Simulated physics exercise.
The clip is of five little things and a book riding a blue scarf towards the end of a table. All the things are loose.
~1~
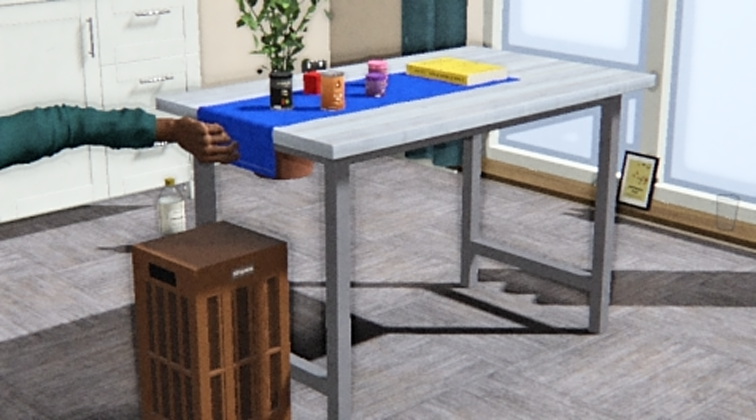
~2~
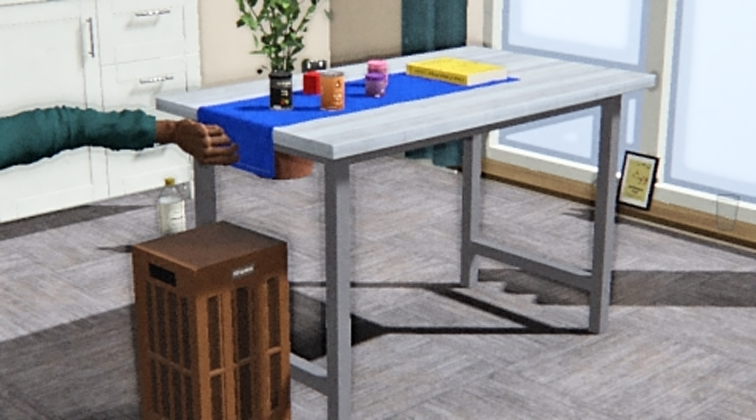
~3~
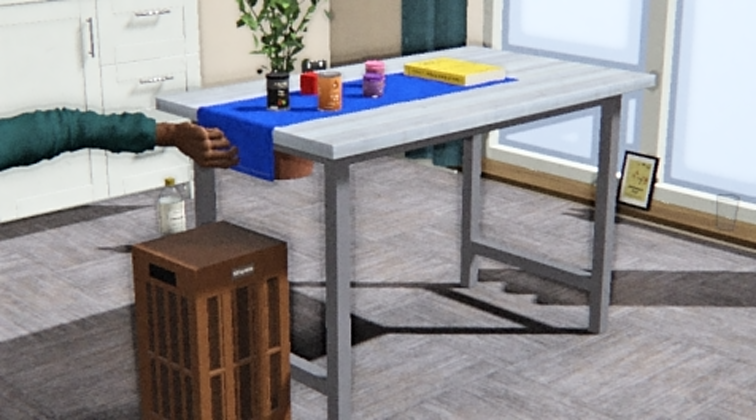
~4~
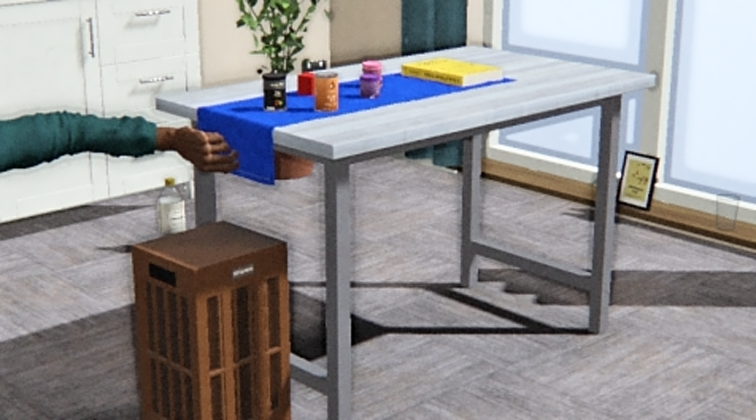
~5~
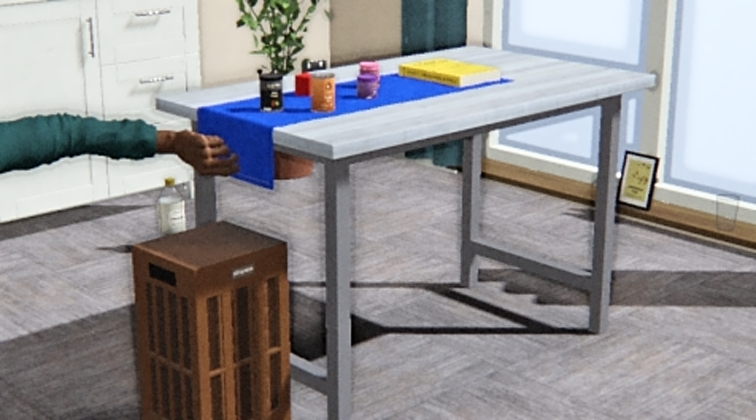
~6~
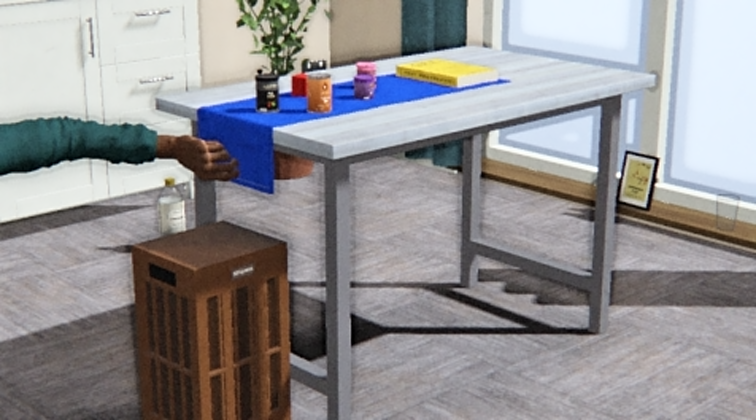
Blue scarf carrying small cans, pots and a yellow book sliding slightly left along a grey table, a hand at its hanging end.
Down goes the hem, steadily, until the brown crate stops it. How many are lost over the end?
The count of fallen things is one.
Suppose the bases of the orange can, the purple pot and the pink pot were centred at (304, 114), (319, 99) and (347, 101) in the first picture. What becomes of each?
The orange can goes over, the purple pot keeps its place on top, the pink pot stays on.
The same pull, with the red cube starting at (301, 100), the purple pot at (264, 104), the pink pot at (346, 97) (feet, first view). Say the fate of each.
The red cube stays on, the purple pot drops off, the pink pot survives.
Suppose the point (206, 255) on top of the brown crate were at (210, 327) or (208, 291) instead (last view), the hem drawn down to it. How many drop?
Over the edge go 3 and 2.
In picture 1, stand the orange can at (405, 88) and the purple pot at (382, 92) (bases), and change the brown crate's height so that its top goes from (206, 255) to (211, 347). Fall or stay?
The orange can remains up; the purple pot survives.
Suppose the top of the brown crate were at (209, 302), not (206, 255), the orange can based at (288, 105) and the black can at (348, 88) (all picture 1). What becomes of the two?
The orange can comes down; the black can survives.
A little later, hem near (236, 204); all still up.
Next, hem on the crate; black can gone.
When it is over, hem on the crate; black can gone. It carries off one.
